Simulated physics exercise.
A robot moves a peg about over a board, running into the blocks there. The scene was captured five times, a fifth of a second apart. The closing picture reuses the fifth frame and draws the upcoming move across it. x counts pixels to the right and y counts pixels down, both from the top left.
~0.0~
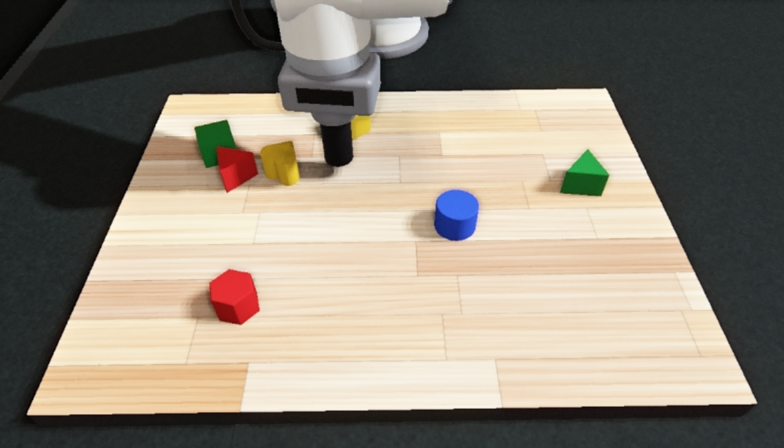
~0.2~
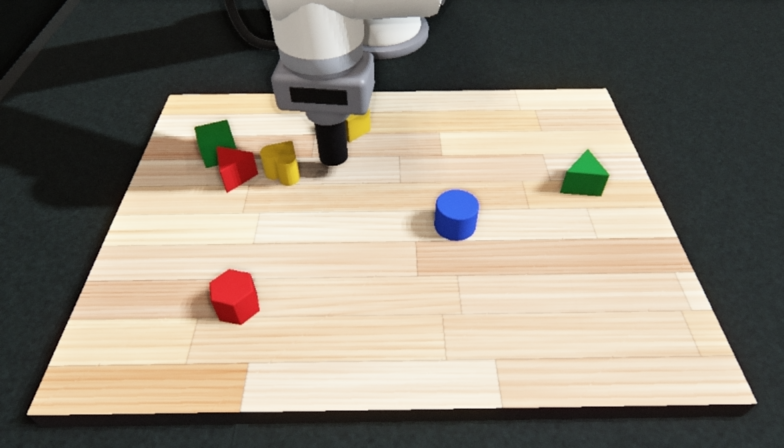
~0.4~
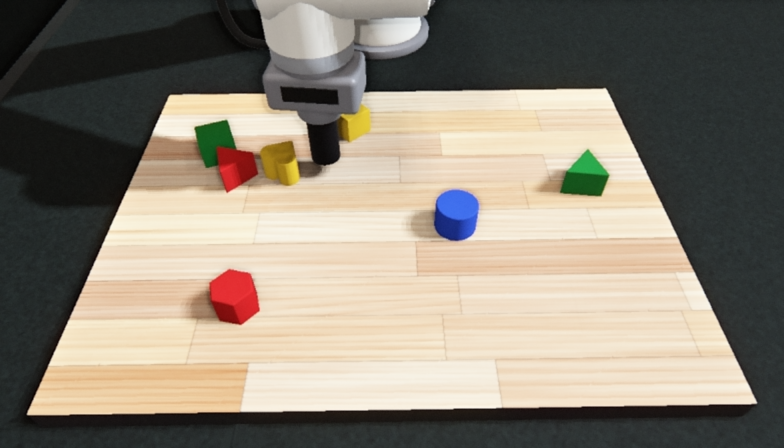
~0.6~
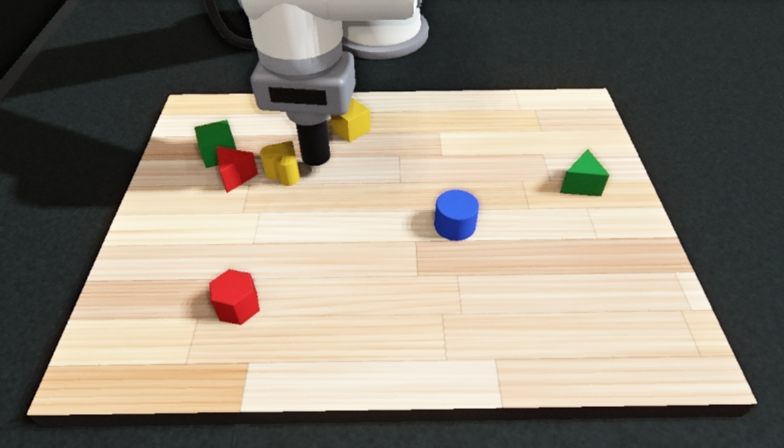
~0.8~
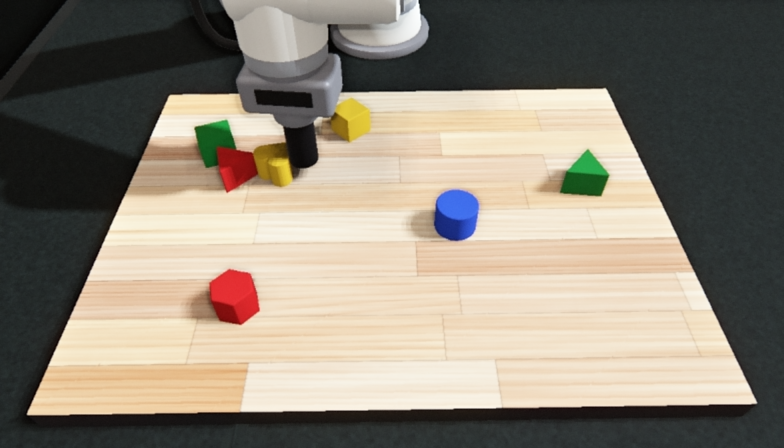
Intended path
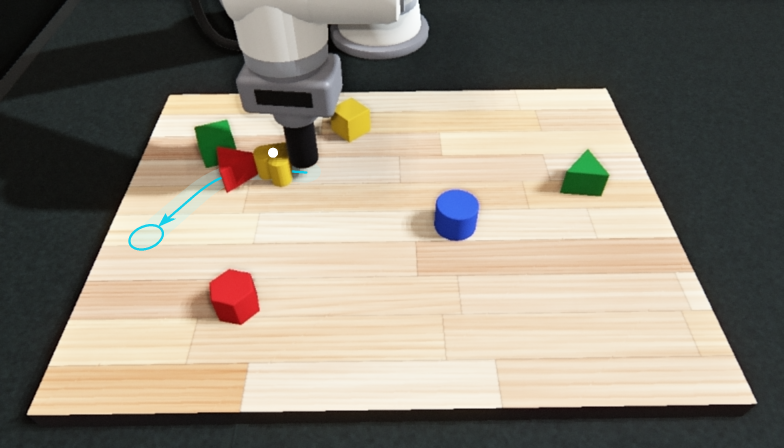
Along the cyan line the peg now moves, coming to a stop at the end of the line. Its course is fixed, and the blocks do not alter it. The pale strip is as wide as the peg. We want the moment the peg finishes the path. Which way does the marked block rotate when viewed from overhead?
Viewed from above: Clockwise.
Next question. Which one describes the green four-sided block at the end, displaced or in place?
It ends up somewhere else.
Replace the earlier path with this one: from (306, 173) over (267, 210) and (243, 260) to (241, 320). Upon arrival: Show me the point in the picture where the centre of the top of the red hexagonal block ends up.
In the picture, it is at (235, 334).
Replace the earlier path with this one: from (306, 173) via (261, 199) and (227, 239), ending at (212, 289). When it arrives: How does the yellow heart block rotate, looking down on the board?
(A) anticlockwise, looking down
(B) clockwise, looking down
(B)
Drawn move, from (306, 173) through (248, 170) and (194, 196) to (146, 237); the dot is on the yellow heart block.
The first path, step by step. One third of the way, peg at (244, 157); green four-sided block at (206, 128); red three-sided block at (189, 160), turned 85° anticlockwise; yellow heart block at (212, 148), turned 15° clockwise.
Two thirds of the way, peg at (189, 183); green four-sided block at (206, 128); red three-sided block at (142, 170), turned 75° anticlockwise; yellow heart block at (169, 159), turned 35° clockwise.
At the end, peg at (140, 224); green four-sided block at (206, 128); red three-sided block at (142, 170), turned 75° anticlockwise; yellow heart block at (169, 159), turned 35° clockwise; yellow four-sided block still.
